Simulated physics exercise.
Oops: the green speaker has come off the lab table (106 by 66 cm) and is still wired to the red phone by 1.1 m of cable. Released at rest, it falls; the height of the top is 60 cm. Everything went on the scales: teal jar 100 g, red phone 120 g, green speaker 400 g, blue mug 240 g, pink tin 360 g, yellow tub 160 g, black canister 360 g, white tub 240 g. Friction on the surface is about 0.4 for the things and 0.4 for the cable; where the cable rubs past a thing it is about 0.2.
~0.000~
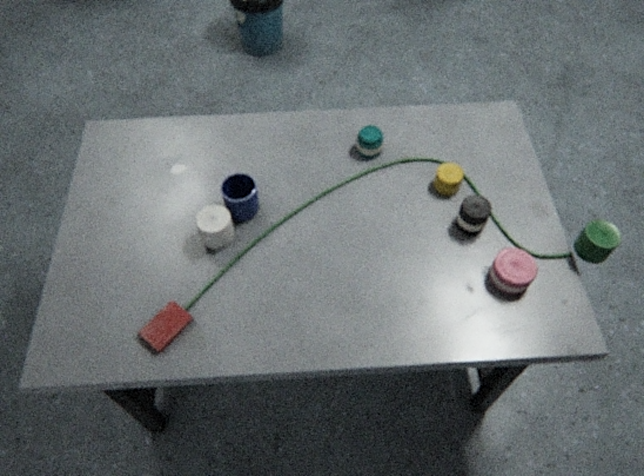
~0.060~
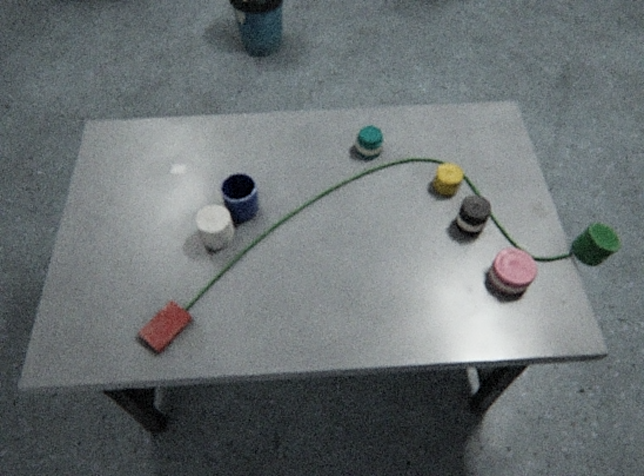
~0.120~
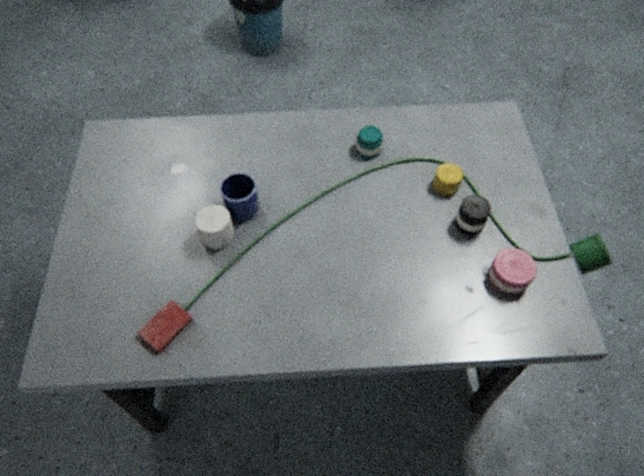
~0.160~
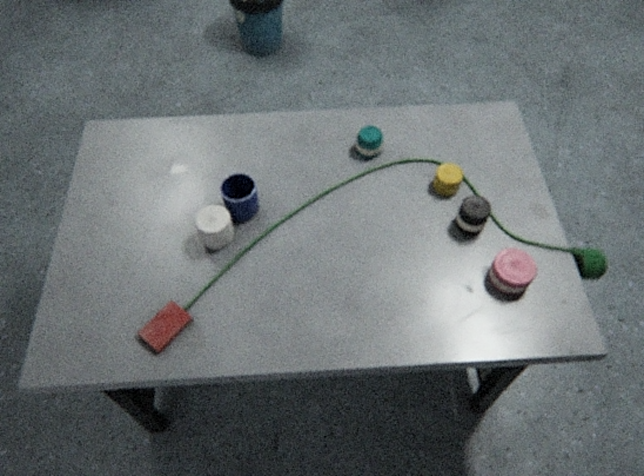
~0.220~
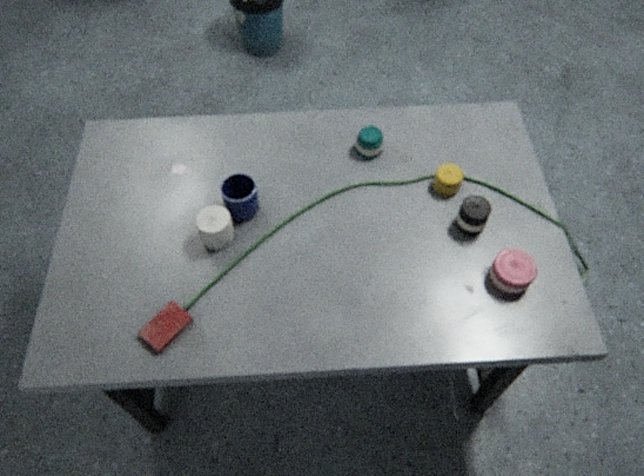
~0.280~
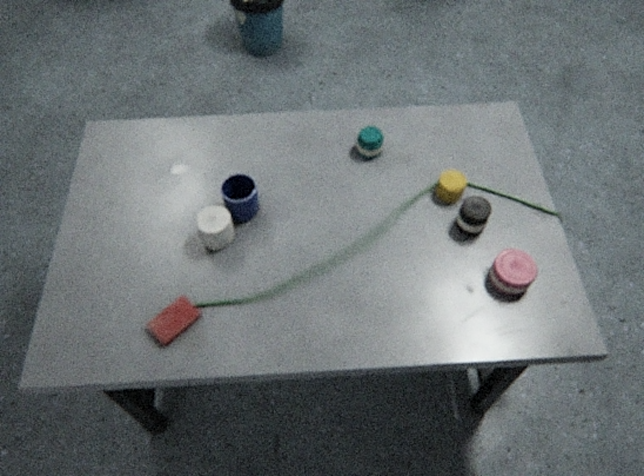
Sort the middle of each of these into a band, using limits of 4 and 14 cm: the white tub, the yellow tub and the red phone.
Sorted: The white tub below 4 cm; the yellow tub between 4 and 14 cm; the red phone above 14 cm.
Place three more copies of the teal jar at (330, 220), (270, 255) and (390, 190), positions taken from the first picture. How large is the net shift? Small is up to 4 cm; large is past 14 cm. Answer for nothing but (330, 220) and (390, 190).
Shift 1: Medium. Shift 2: Medium.
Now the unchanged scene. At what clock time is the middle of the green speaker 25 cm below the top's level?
Roughly 0.30 s.
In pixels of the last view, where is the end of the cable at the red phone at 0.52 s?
At about (318, 259).
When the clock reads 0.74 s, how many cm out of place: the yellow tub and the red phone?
Yellow tub 8 cm, red phone 45 cm.
At 0.5 s, the cable's tail end at (318, 259); red phone 27 cm off its start, yellow tub 8 cm off its start, green speaker over the edge.
At 0.7 s, the cable's tail end at (392, 230); red phone 44 cm off its start, yellow tub 8 cm off its start, green speaker over the edge.
At 1.0 s, the cable's tail end at (397, 228); red phone 45 cm off its start at (378, 232), yellow tub 8 cm off its start at (461, 202), green speaker over the edge.
At 1.2 s, the cable's tail end at (397, 228); red phone 45 cm off its start, yellow tub 8 cm off its start, green speaker over the edge.
At 2.4 s, the cable's tail end at (397, 228); red phone 45 cm off its start at (378, 232), yellow tub 8 cm off its start at (461, 202), white tub 0 cm off its start at (213, 219), green speaker over the edge.
